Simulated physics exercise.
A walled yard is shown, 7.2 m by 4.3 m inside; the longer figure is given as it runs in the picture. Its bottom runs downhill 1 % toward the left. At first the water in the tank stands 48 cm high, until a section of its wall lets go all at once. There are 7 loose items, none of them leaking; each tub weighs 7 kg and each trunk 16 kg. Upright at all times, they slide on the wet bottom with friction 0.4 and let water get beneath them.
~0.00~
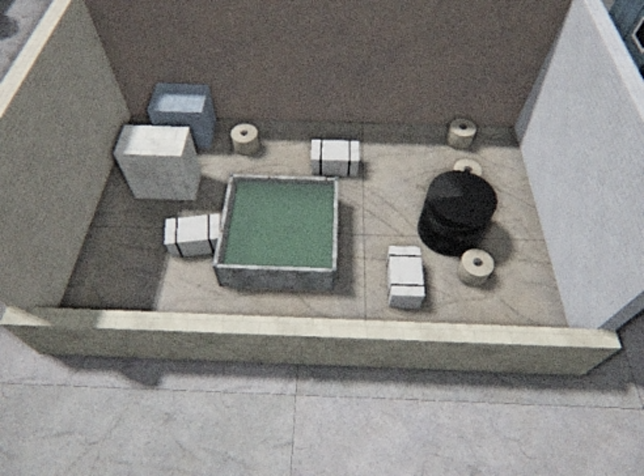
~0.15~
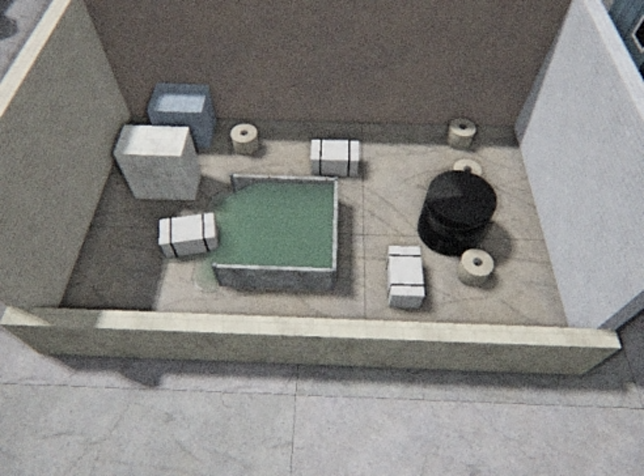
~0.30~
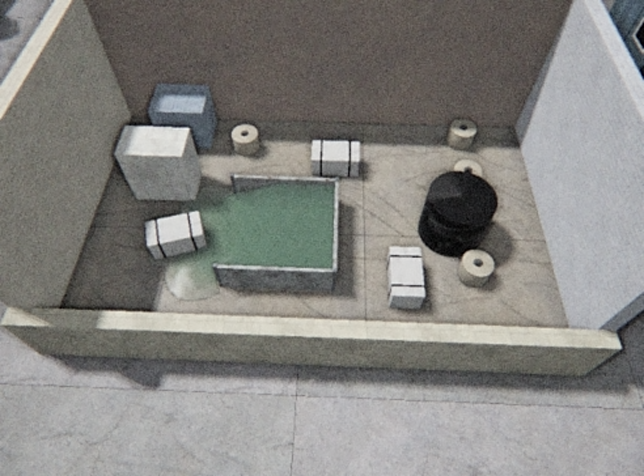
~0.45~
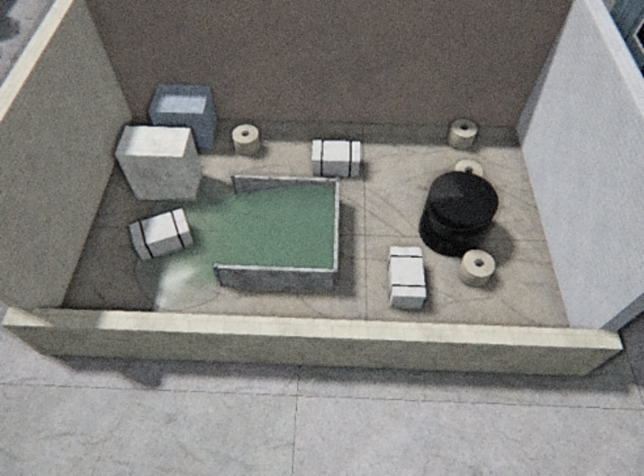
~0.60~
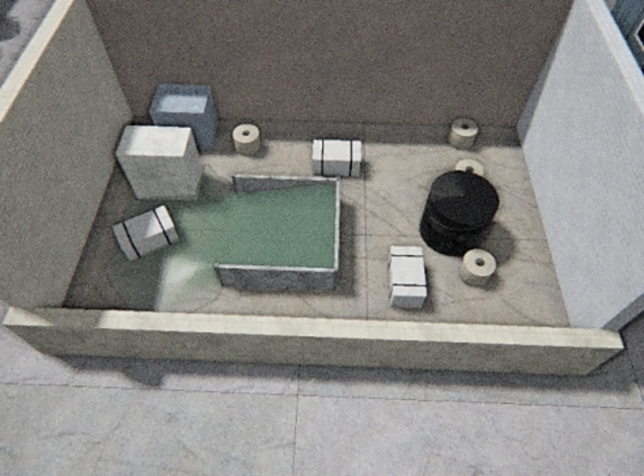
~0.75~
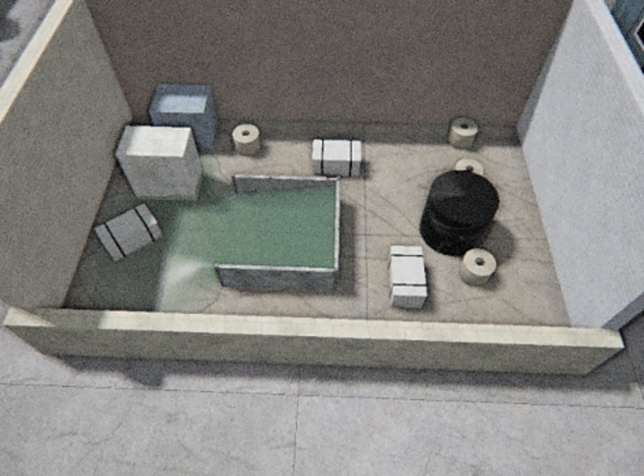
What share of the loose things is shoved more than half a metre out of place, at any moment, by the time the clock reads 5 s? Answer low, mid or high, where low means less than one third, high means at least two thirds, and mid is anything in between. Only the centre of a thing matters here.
Low.
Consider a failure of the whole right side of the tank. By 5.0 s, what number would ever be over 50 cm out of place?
That gives 4 of them.
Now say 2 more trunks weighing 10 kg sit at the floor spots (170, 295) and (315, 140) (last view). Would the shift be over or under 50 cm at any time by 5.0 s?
Above, below.
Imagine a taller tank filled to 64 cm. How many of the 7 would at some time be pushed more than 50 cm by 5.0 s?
3.
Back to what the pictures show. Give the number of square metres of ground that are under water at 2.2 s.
About 11.5 m2.
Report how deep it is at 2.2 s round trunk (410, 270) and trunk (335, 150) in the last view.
Roughly 0 and 0 cm.
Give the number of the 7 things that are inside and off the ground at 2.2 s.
I count 1.
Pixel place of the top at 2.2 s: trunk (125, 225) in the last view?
Look about (102, 180).
After 1.1 s 1 of 7 are over 50 cm from their spots; 1 afloat.
After 2.2 s 1 of 7 are over 50 cm from their spots; 1 afloat.
After 3.5 s 1 of 7 are over 50 cm from their spots; 1 afloat.
After 5.0 s 1 of 7 are over 50 cm from their spots, and 1 have been at some point; 1 afloat.
